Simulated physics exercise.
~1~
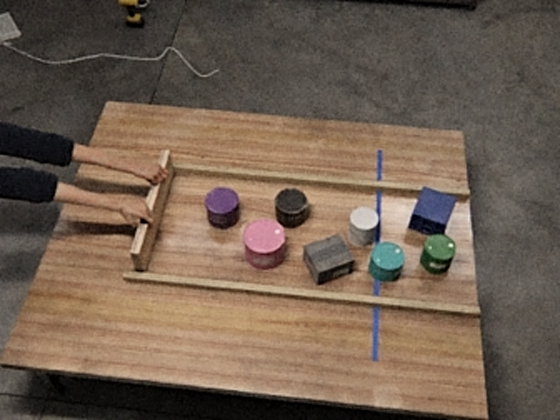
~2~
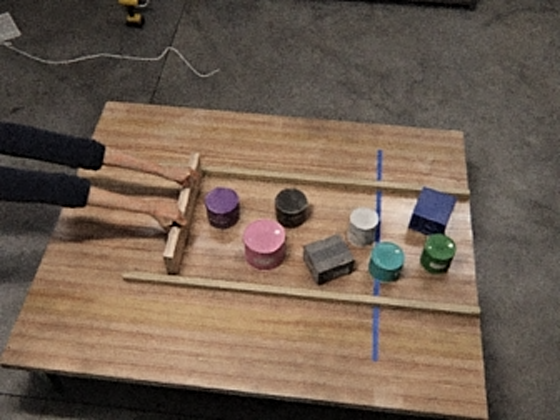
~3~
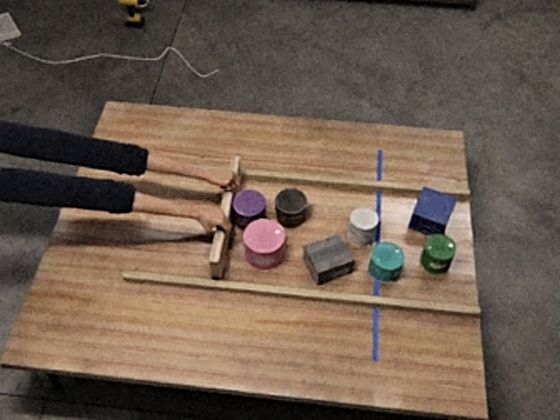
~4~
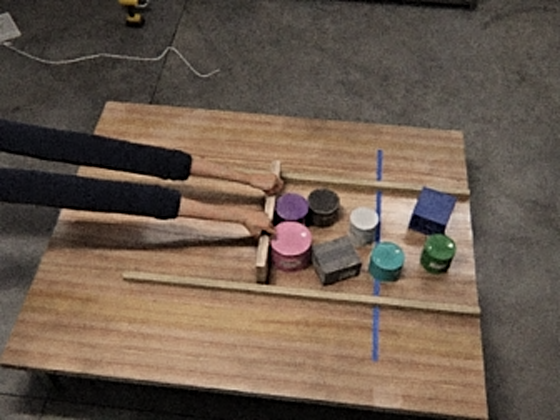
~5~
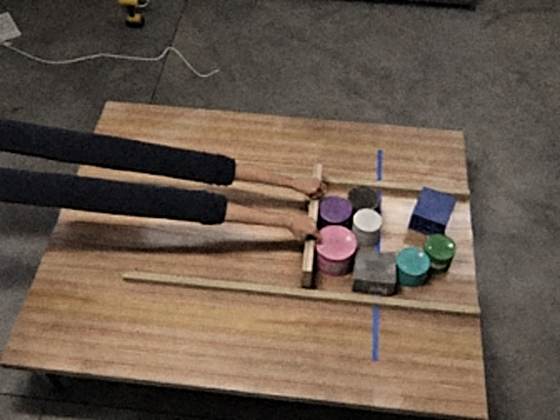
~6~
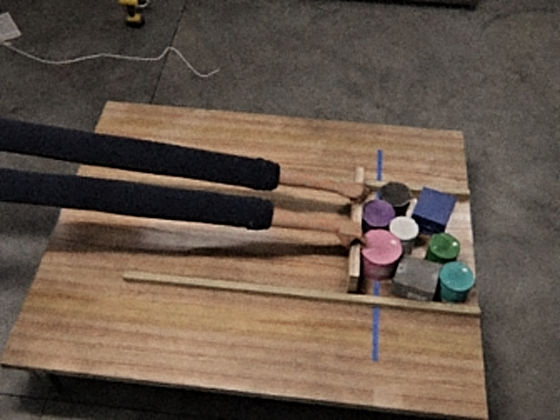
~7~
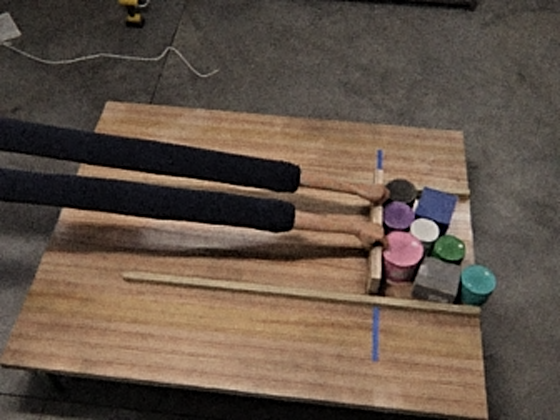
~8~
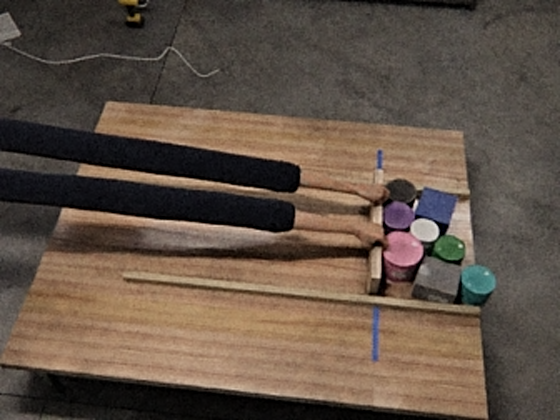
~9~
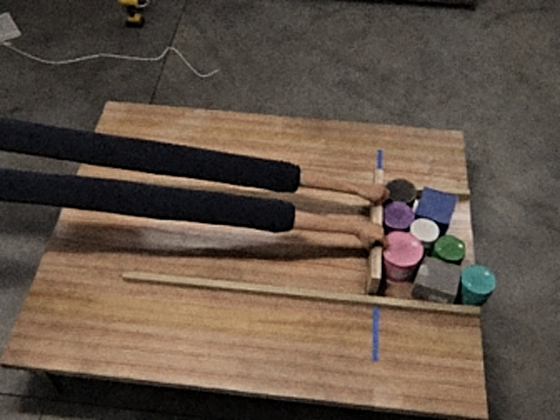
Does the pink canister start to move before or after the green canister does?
The pink canister starts to move before the green one. It is already sliding ahead of the plank while the green canister still stands in its place near the right edge.
